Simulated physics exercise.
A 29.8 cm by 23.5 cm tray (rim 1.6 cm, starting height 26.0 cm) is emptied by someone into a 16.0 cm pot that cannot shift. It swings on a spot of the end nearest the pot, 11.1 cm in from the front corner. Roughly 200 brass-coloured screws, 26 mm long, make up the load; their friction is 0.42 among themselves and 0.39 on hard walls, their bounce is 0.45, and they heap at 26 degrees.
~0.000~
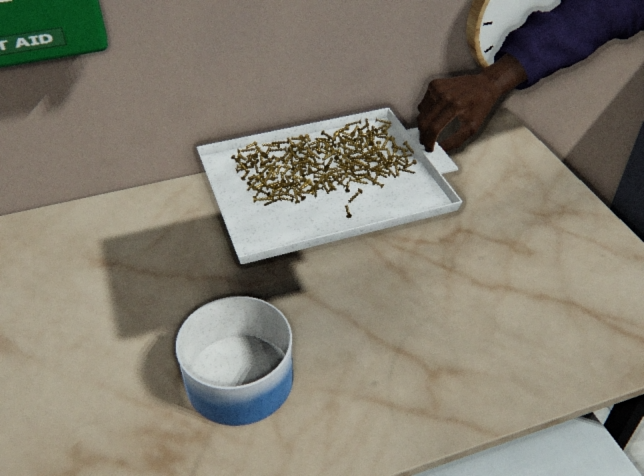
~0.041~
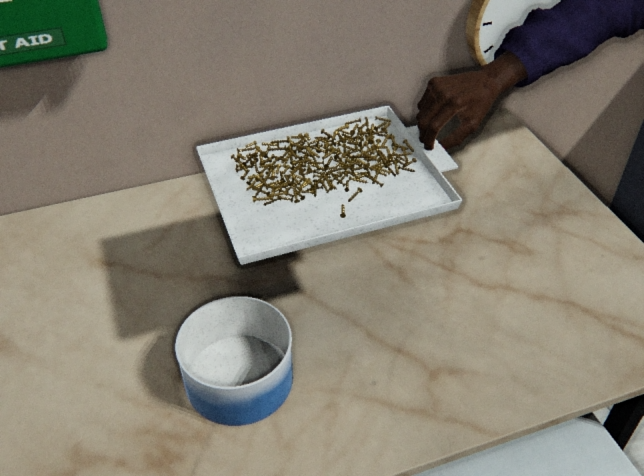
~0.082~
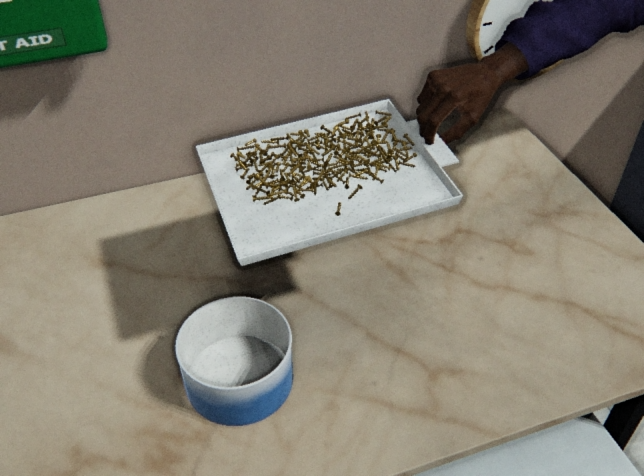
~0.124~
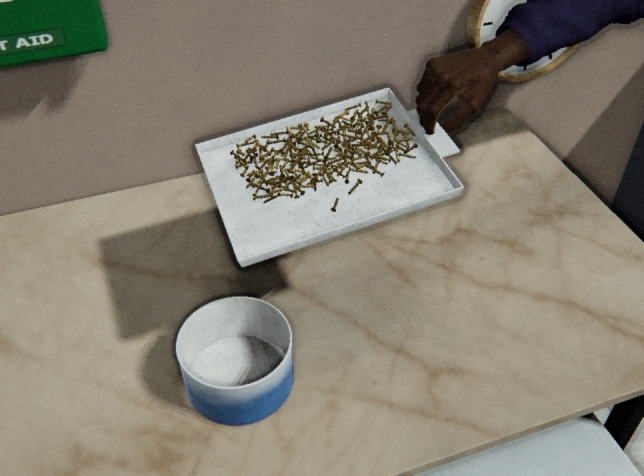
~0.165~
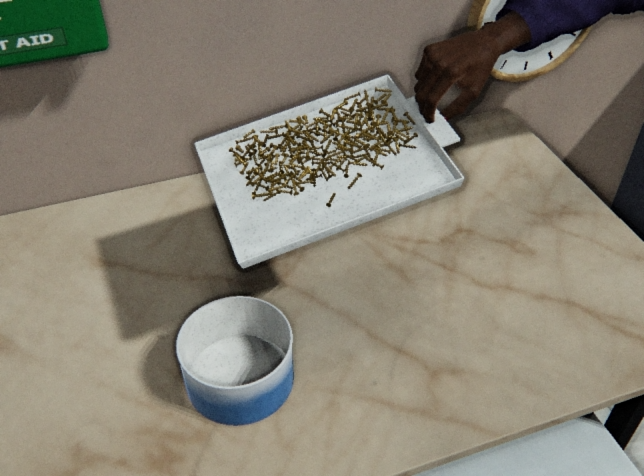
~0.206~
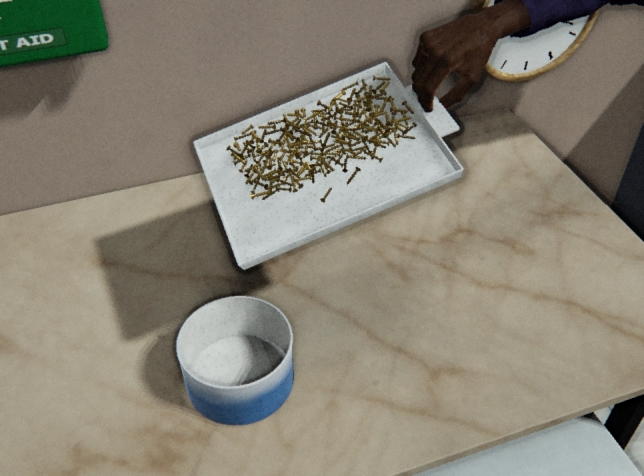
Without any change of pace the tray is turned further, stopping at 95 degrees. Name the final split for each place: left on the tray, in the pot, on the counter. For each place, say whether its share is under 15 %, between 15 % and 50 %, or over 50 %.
One by one: Tray: Will probably see a small number. Pot: Will probably see over half the pieces. Counter: Will probably see a middling number.
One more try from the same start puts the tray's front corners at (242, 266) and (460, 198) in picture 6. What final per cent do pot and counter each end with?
Pot: 50, counter: 50.
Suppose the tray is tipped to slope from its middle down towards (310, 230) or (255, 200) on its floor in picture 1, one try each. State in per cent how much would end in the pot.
I'd put it at roughly 70 per cent for the first tilt and roughly 15 per cent for the second.
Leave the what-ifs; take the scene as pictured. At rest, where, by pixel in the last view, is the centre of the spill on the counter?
Middle of the spill at rest: Roughly (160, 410).
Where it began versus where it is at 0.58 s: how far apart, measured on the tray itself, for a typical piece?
Around 10 centimetres.
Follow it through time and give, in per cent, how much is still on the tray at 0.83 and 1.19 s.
About 20, 0.
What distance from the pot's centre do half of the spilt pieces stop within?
18 cm.
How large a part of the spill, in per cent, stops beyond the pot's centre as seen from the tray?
About 90 per cent.
Then, at 0.58 s, tilt 54 degrees; the tray holds 100 %, the pot 0 %.
Then, at 0.83 s, tilt 80 degrees; the tray holds 20 %, the pot 20 %.
After 1.19 s, tilt 95 degrees; the tray holds 0 %, the pot 60 %.
In the end, at 2.4 s, tray 0 %, pot 65 %, counter 35 %.
